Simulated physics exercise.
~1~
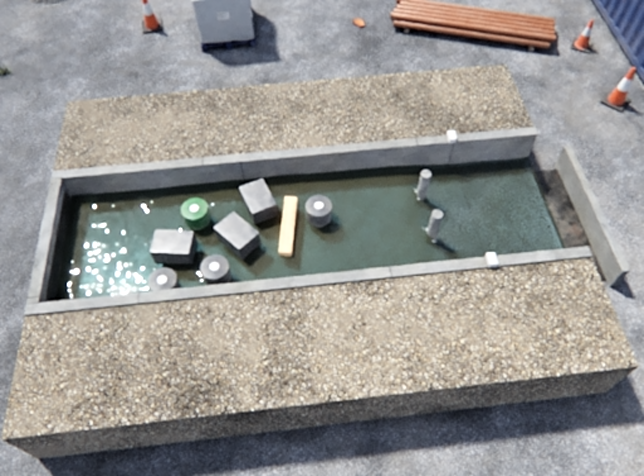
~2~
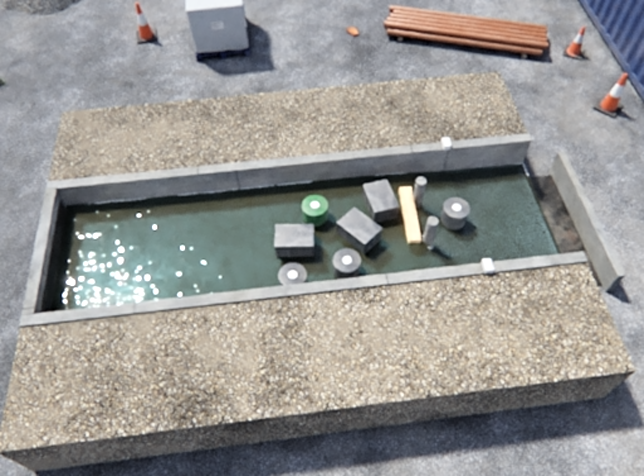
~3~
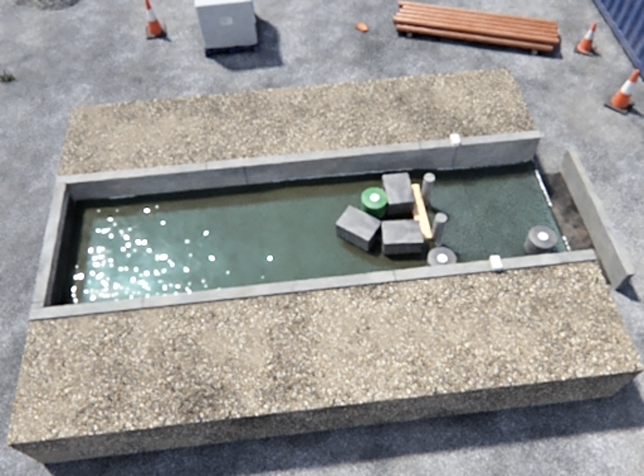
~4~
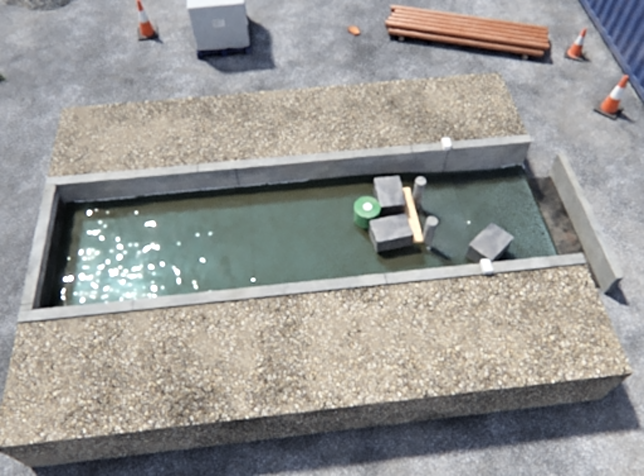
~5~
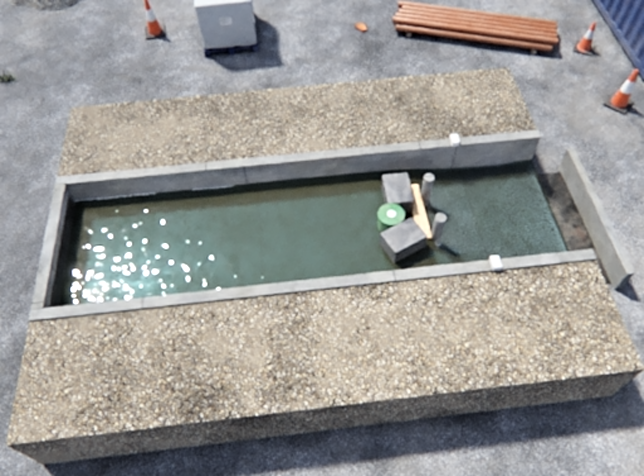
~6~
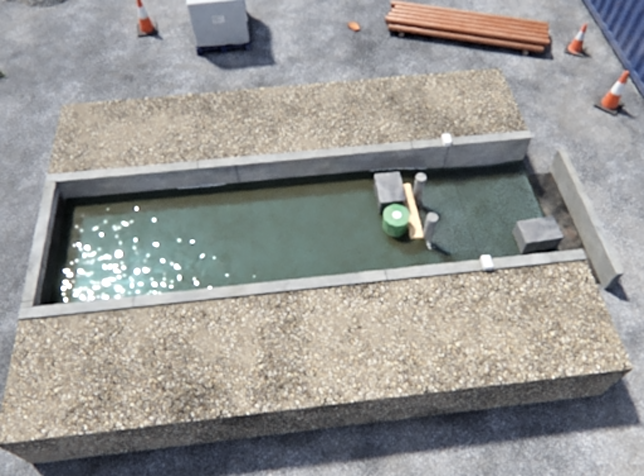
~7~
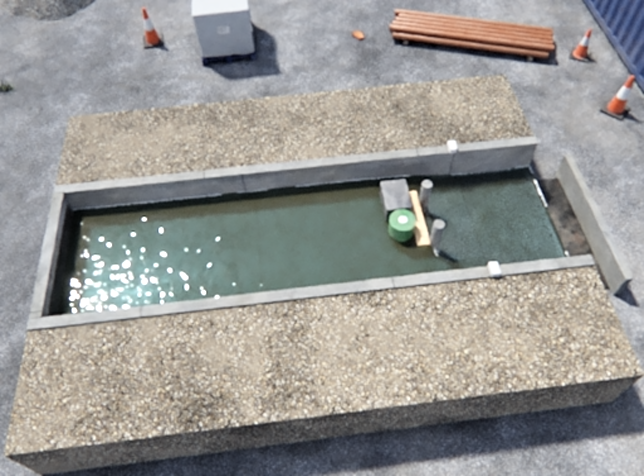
To begin with, a green tub, several grey tubs and blocks, and a tan beam float near the middle of a water-filled channel between gravelly banks. The whole cluster drifts right toward two upright posts, where the beam lodges across them. One grey tub passes out of view, another slips beyond the posts, and the green tub gathers with the blocks behind the beam. The remaining grey tubs and then two blocks get past in turn and leave the channel at the right. At the end, the green tub, one block and the beam remain held at the posts, short of the white marks.
